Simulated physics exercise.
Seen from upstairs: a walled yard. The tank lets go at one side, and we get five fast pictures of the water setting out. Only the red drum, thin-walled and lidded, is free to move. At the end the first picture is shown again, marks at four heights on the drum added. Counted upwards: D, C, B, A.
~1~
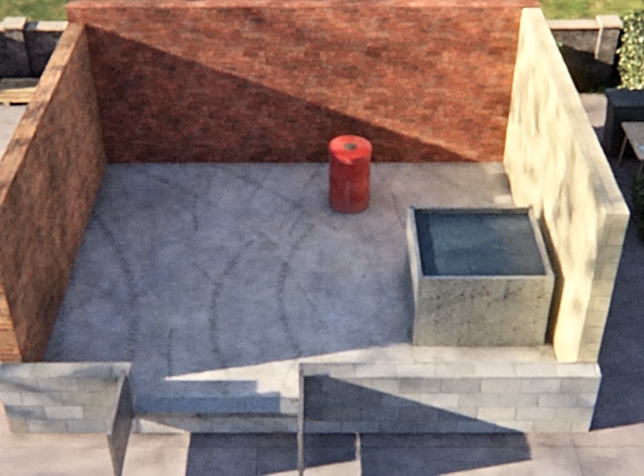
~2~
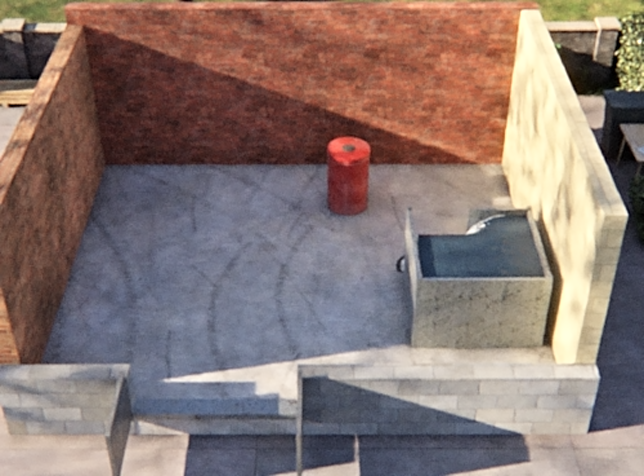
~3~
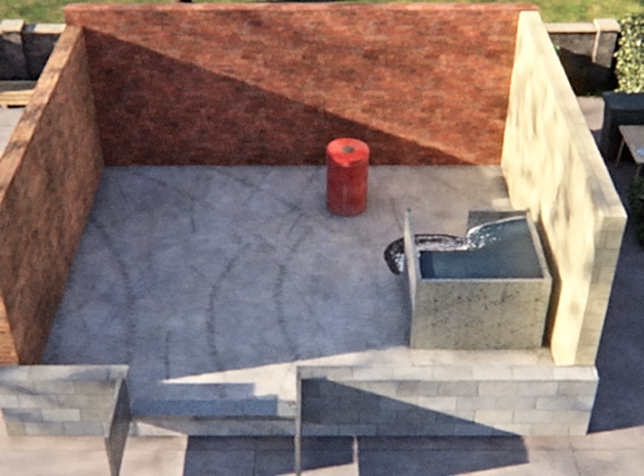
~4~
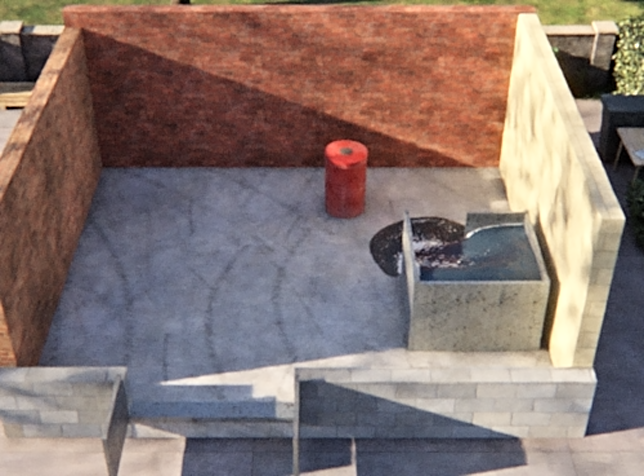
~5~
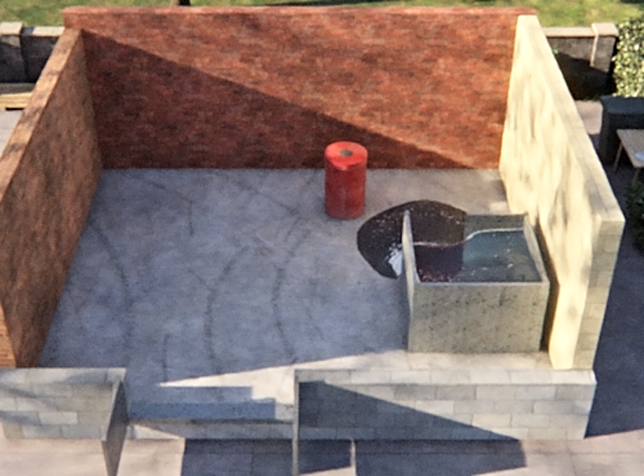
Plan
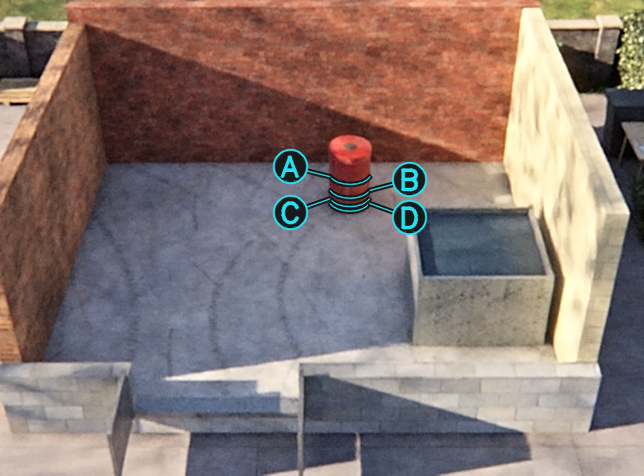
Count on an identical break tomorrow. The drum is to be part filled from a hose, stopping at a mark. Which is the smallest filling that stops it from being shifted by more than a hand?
The limit is A.
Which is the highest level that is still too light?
That is level B.
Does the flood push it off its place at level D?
Yes, it does.
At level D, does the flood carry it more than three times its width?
Yes.
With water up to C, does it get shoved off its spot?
Yes.
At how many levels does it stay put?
One of them.
In cyan, A at (350, 184); B at (350, 198); C at (350, 206); D at (349, 211); from the bottom up D, C, B, A.
If A is chosen, it does not move.
If B is chosen, it is pushed about half its own width away.
If C is chosen, it is pushed about 5 times its own width away.
If D is chosen, it is pushed about 7 times its own width away.
